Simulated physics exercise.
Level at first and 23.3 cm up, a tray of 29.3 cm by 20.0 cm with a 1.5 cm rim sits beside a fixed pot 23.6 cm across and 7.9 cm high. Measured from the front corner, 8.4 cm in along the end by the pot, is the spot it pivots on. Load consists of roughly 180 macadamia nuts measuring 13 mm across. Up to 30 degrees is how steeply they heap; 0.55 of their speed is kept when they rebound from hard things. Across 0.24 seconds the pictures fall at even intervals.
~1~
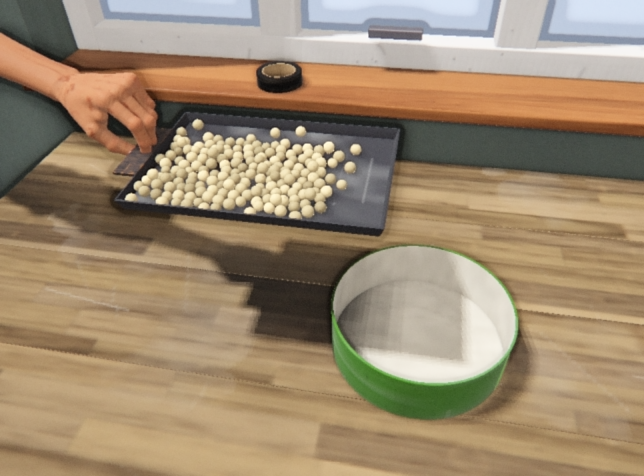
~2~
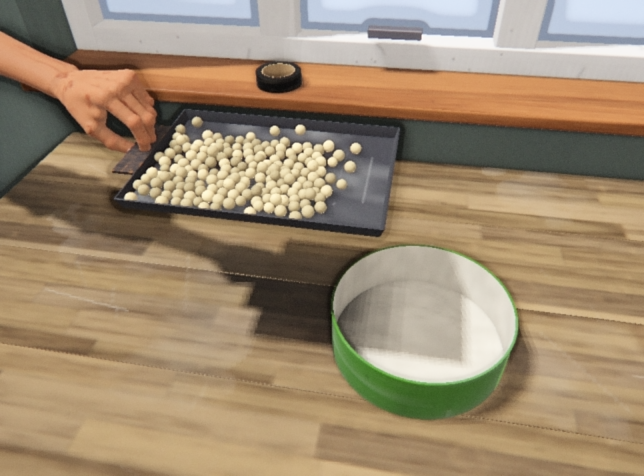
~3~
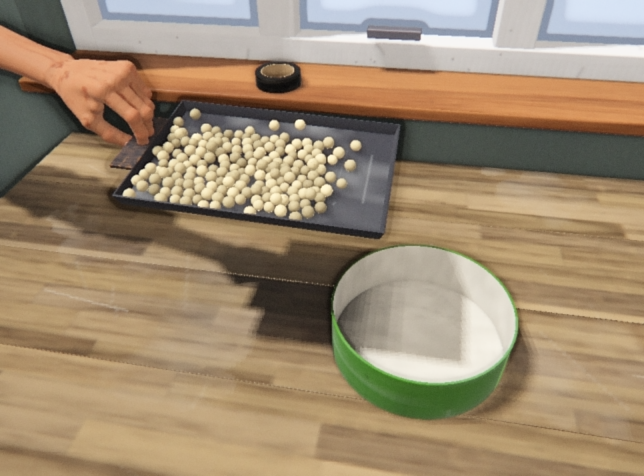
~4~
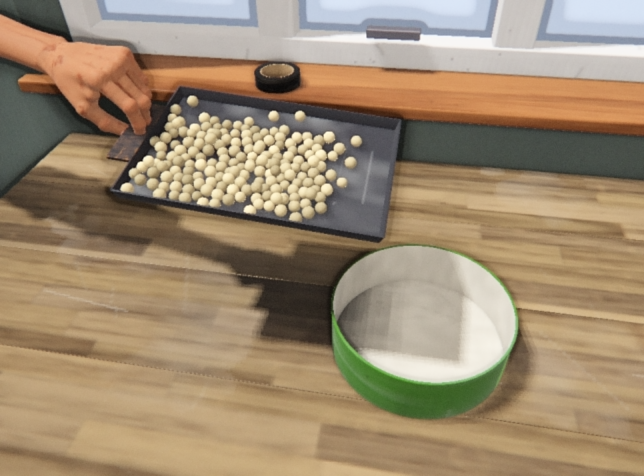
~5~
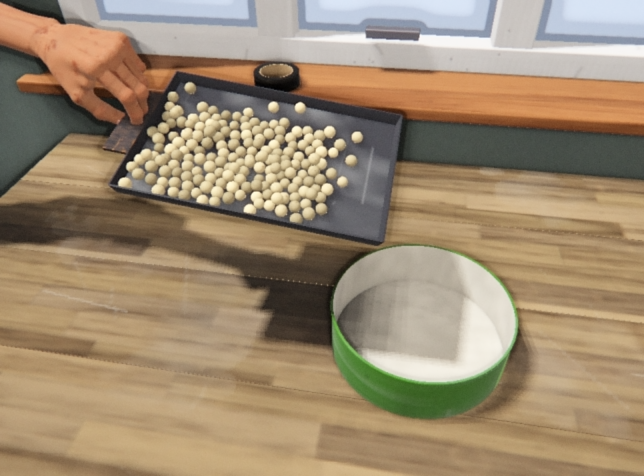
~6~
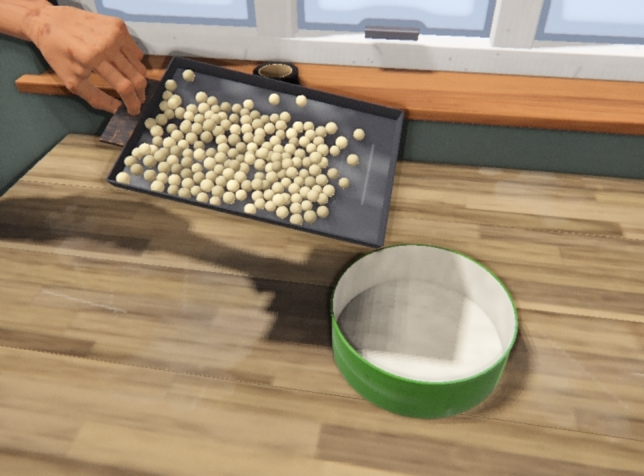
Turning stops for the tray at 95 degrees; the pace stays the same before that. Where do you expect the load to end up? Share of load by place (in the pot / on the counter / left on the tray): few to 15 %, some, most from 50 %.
Pot: Most; counter: Some; left on the tray: Few.
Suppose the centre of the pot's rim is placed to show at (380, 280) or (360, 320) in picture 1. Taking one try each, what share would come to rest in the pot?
First try about 65 per cent, second try about 95 per cent.
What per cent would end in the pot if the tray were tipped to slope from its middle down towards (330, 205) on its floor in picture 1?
I'd say close to 90 %.
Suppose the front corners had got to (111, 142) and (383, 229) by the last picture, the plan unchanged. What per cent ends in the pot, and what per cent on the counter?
Split: Pot = 95, counter = 5.
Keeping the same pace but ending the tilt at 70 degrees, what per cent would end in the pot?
Estimated share: About 60 %.
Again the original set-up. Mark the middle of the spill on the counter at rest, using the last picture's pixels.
(313, 436).
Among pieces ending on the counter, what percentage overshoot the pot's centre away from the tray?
Some 10 per cent.
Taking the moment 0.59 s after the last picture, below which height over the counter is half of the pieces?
I'd say near 18 cm.
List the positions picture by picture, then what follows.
In the first frame, tray tilt 0 degrees, front corners at (121, 198) and (380, 225); middle of the pieces at (236, 174); pot at (423, 305).
In the second frame, tray tilt 1 degrees, front corners at (120, 197) and (380, 226); middle of the pieces at (235, 173).
In the third frame, tray tilt 4 degrees, front corners at (118, 193) and (380, 229), lowest corner right front; middle of the pieces at (235, 169).
In the fourth frame, tray tilt 9 degrees, front corners at (116, 188) and (380, 233), lowest corner right front; middle of the pieces at (234, 164).
In the fifth frame, tray tilt 14 degrees, front corners at (114, 182) and (380, 237), lowest corner right front; middle of the pieces at (234, 158).
In the sixth frame, tray tilt 19 degrees, front corners at (112, 178) and (379, 241), lowest corner right front; middle of the pieces at (241, 160); pot at (422, 304).
Then, 0.36 s after the last picture, tilt 56 degrees; the tray holds 95 %, the pot 0 %.
Then, 0.59 s after the last picture, tilt 81 degrees; the tray holds 50 %, the pot 20 %.
Then, 0.94 s after the last picture, tilt 95 degrees; the tray holds 0 %, the pot 65 %.
In the end, pot 70 %, counter 30 %, tray 0 %.
